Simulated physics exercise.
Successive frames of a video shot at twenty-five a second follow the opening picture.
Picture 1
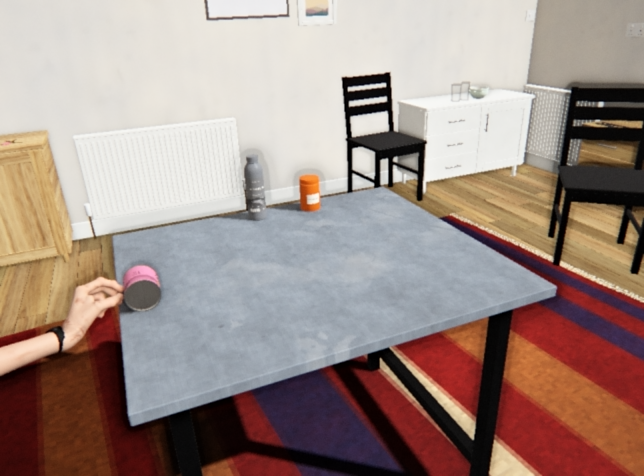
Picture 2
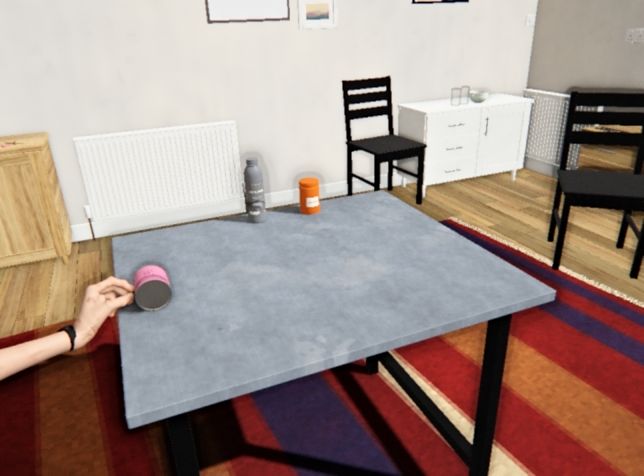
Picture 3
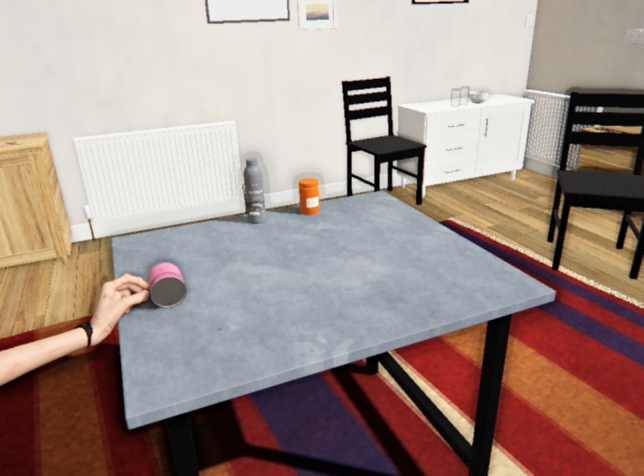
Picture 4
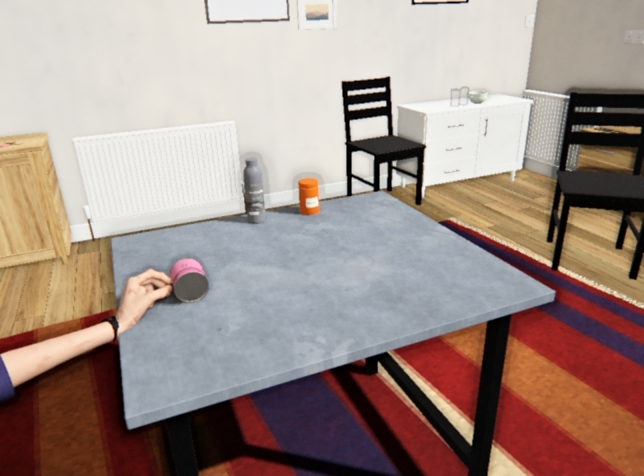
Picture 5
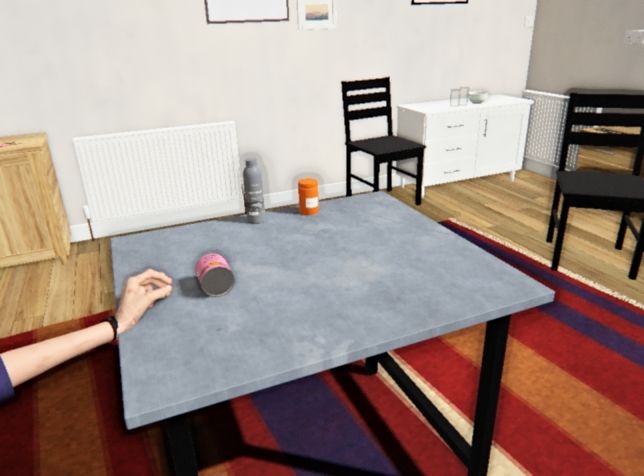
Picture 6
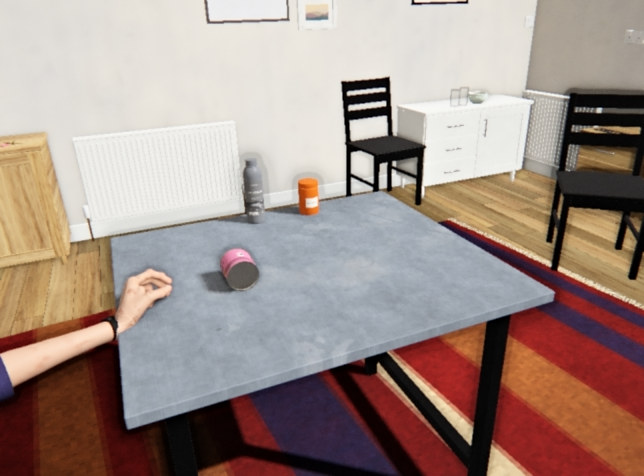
A hand reached in from the left and pushed a pink tin lying on its side across a gray table, then let go, and the tin rolled a little farther right by itself.
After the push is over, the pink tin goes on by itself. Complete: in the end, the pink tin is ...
... off the table.
Then, 0.20 s after the last picture, pink tin rolled well along near (348, 246).
Then, 0.60 s after the last picture, pink tin now off the table.
Then, 0.90 s after the last picture, things are still on the move.
Then, 1.20 s after the last picture, as before.
By the end, off the table, pink tin.
